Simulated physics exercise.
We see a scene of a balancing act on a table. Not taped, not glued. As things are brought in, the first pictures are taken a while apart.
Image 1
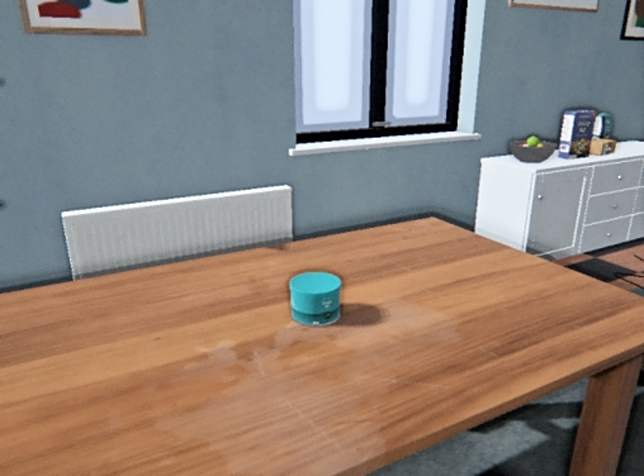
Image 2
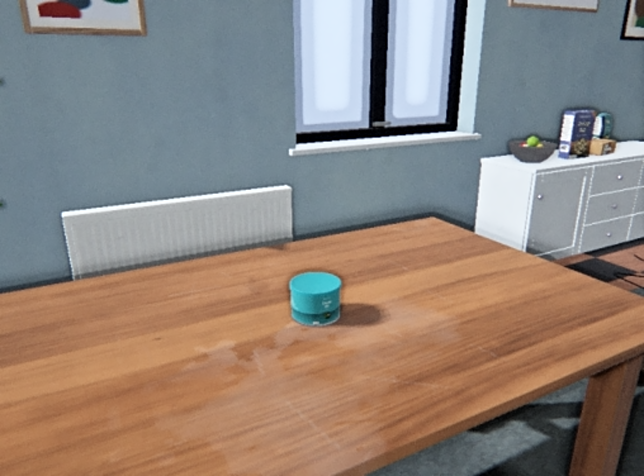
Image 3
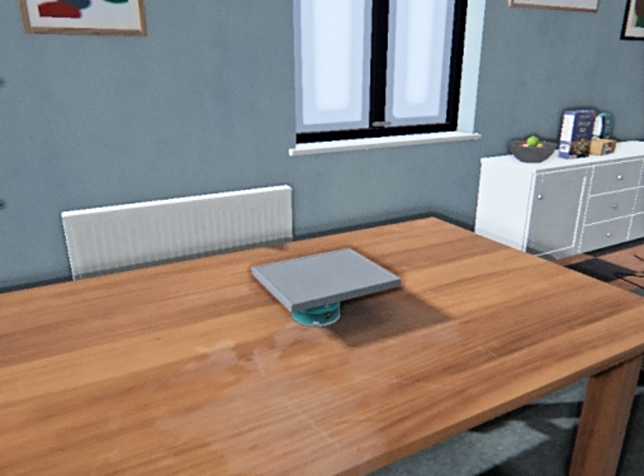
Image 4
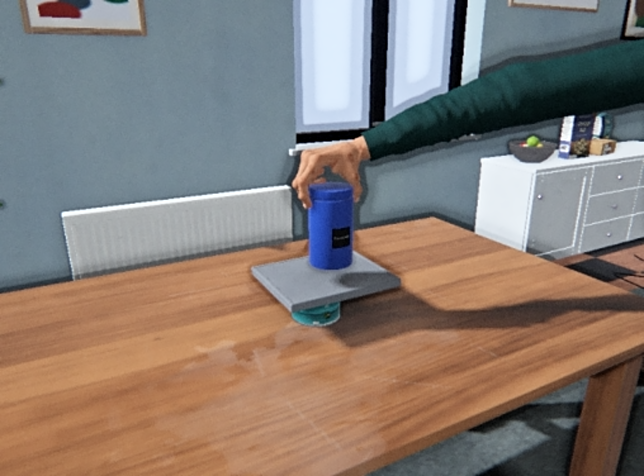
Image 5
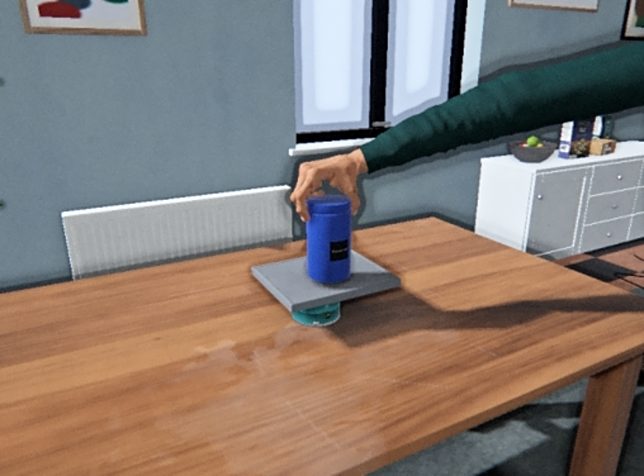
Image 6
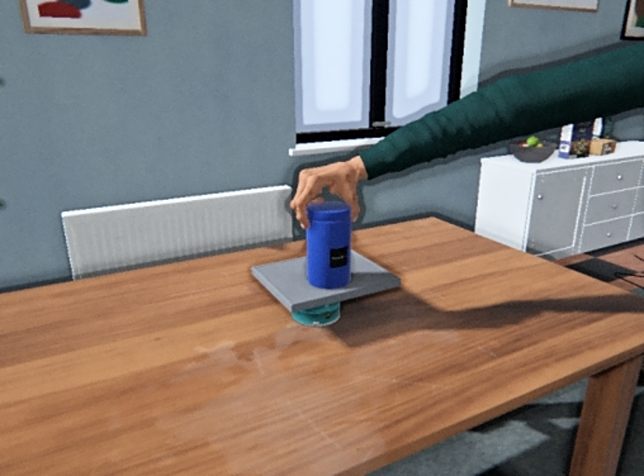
A hand in a dark green sleeve reaches in from the right and lowers a blue jar onto a flat grey board, which has appeared on top of a small turquoise tub. The tub sits mid-table on brown wood, before a blue-grey wall with a white radiator at left and a white cabinet at right. Seen from slightly above, the view stays still as fingers keep holding the jar.
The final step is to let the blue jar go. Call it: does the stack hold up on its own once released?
Holds up.
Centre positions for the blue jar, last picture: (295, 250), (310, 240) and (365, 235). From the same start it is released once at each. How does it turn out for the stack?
The stack remains standing the first time, remains standing the second time, and tumbles down the third time.
Then, 0.20 s past the last view, nothing moves.
Then, 0.50 s past the last view, blue jar resting near (329, 245).
Finally, all 3 still in place. Final places as the last picture's camera would see them, blue jar near (329, 245). The stack stays up.
